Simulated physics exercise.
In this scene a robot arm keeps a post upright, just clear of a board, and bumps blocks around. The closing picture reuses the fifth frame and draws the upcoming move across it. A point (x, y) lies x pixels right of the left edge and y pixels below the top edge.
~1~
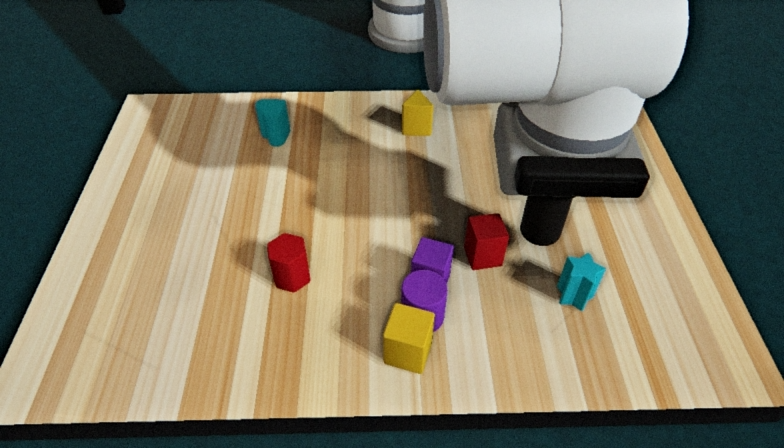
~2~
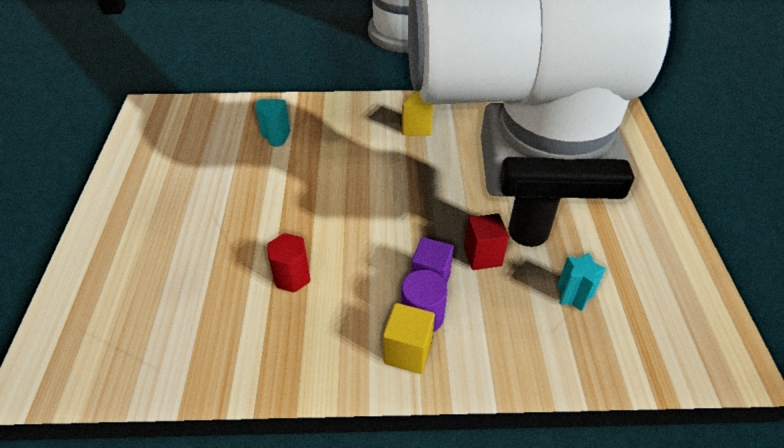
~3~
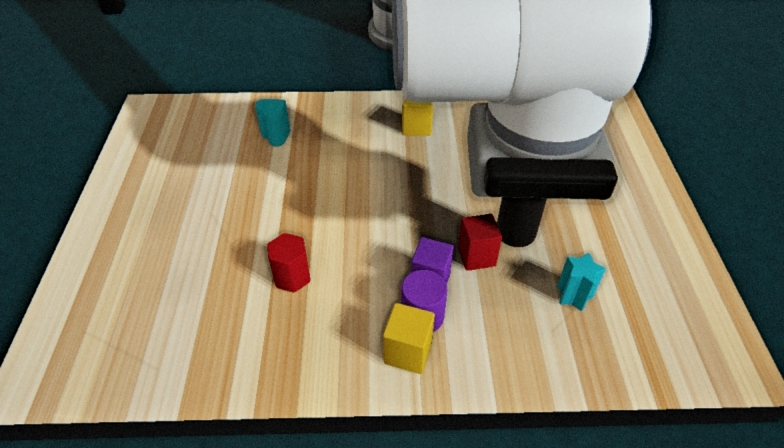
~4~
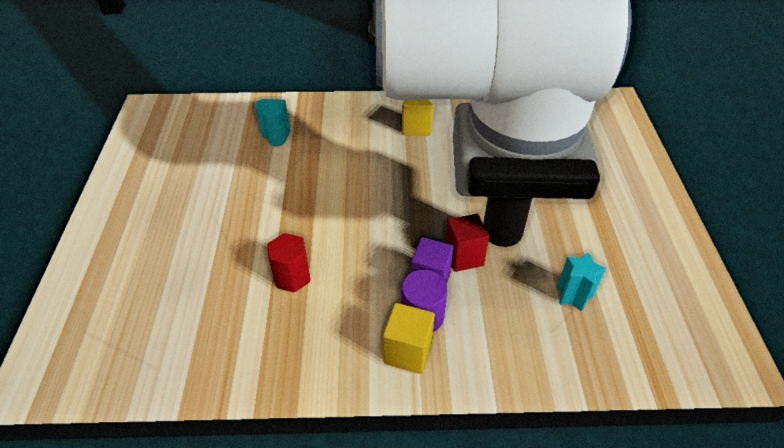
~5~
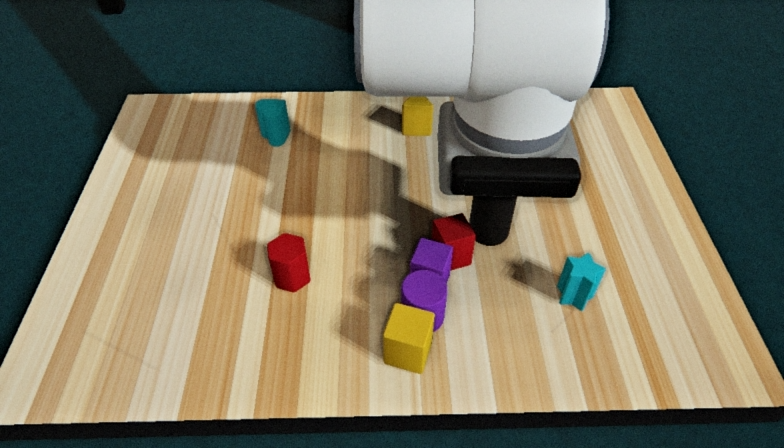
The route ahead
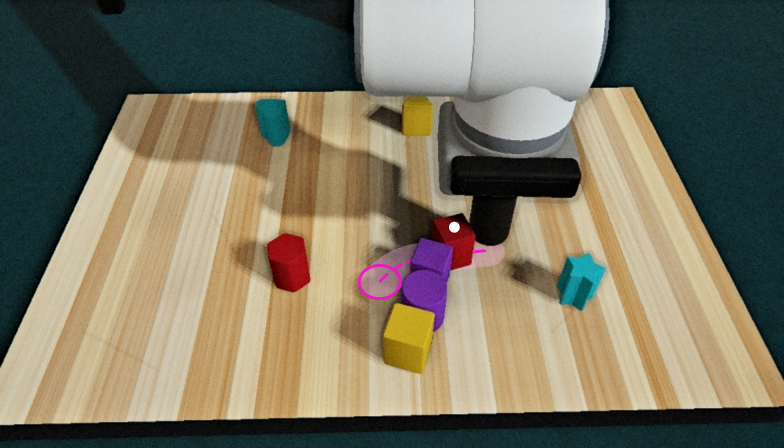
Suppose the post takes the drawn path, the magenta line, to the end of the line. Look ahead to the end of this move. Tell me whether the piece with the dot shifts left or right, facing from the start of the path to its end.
Sideways shift: Right.
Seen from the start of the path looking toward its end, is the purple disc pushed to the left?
Yes - that is the case.
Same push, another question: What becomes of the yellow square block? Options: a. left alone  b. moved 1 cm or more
The one that fits is b, moved 1 cm or more.
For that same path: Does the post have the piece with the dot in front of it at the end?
That would be a no.
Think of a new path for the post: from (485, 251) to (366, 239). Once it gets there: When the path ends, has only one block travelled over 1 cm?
Yes - that is the case.
Path on the board, from (485, 251) by way of (447, 255) and (409, 261) to (380, 282); the dot is on the red square block.
The first path, step by step. One third of the way, post (448, 237); purple square block (426, 255), turned 15° anticlockwise; red square block (412, 228), turned 15° clockwise.
Two thirds of the way, post (409, 243); yellow square block (409, 332); purple disc (423, 295); purple square block (413, 263), turned 35° anticlockwise; red square block (371, 232), turned 25° clockwise.
At the end, post (379, 264); yellow square block (409, 342), turned 15° clockwise; purple disc (428, 306); purple square block (404, 277), turned 65° anticlockwise; red square block (345, 238), turned 50° clockwise.
